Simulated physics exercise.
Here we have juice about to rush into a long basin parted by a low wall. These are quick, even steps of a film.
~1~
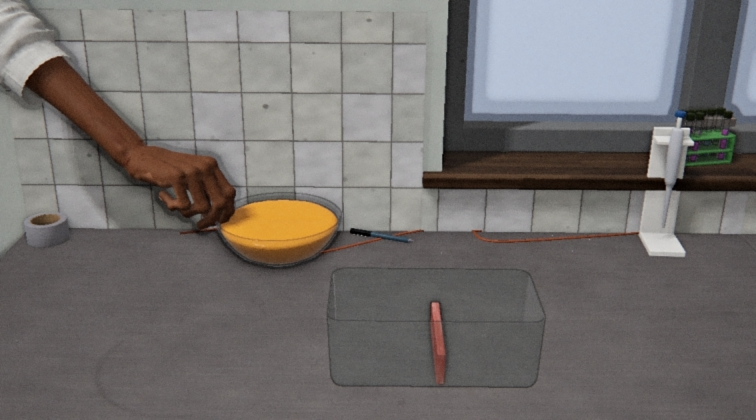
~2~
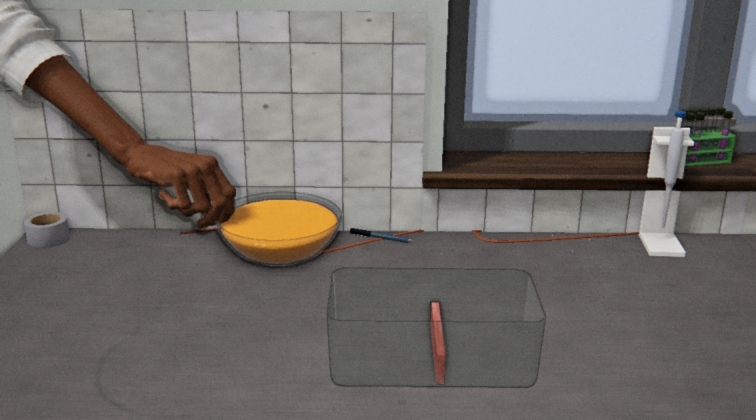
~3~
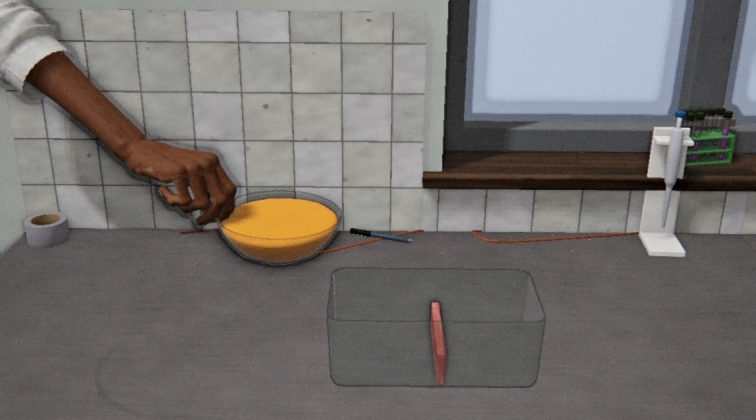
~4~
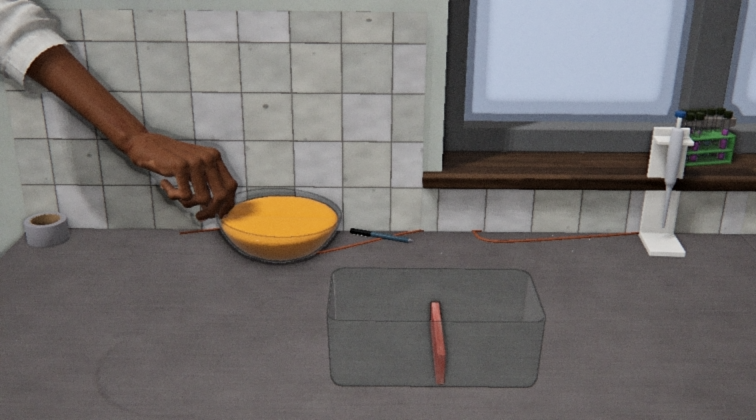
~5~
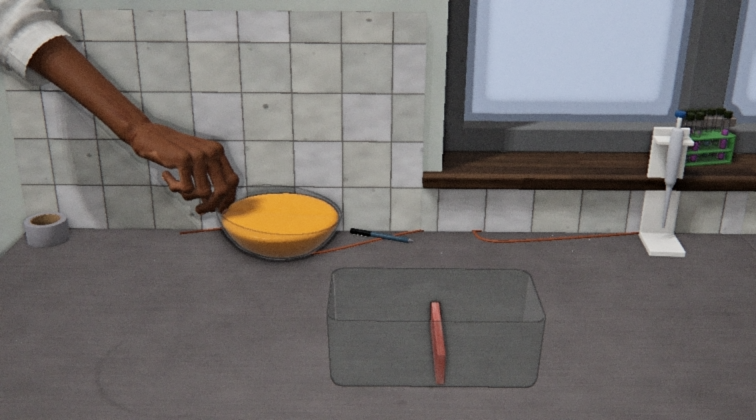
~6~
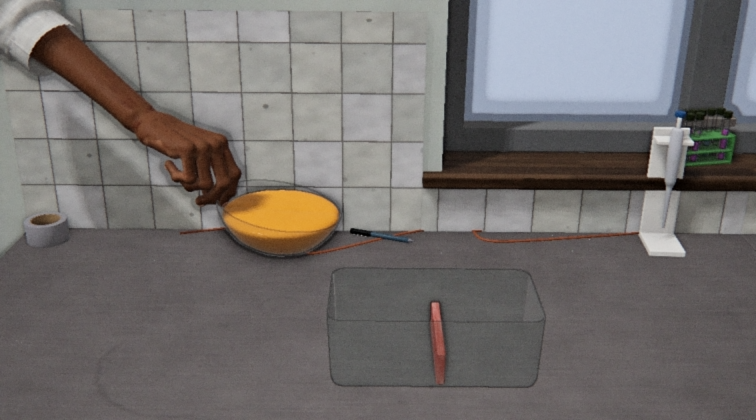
A glass bowl of orange juice tilting gradually to the right as a hand grips its left rim, behind a clear divided basin.
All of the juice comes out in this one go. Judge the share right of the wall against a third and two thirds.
The share right of the wall is less than a third.
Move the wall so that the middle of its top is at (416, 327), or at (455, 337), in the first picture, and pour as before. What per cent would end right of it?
In turn 55 and 15 in a hundred.
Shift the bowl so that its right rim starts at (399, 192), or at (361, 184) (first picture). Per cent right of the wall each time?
Roughly 90 per cent, and 65 per cent.
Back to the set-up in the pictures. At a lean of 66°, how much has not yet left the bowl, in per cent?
Some 30 per cent.
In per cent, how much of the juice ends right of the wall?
It comes to 5 per cent or so.
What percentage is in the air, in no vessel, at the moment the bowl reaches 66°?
Near 45 %.
A moment on, the bowl is tipped part way and 28 per cent is still to pour, 25 is left of the wall and 0 right of it.
Next, the bowl is tipped right over and 0 per cent is still to pour, 93 is left of the wall and 4 right of it.
Then the bowl is tipped right over and 0 per cent is still to pour, 94 is left of the wall and 5 right of it.
Later the bowl is tipped right over and 0 per cent is still to pour, 93 is left of the wall and 5 right of it.
In the end 93 per cent lies left of the wall, 5 right of it and 2 outside.
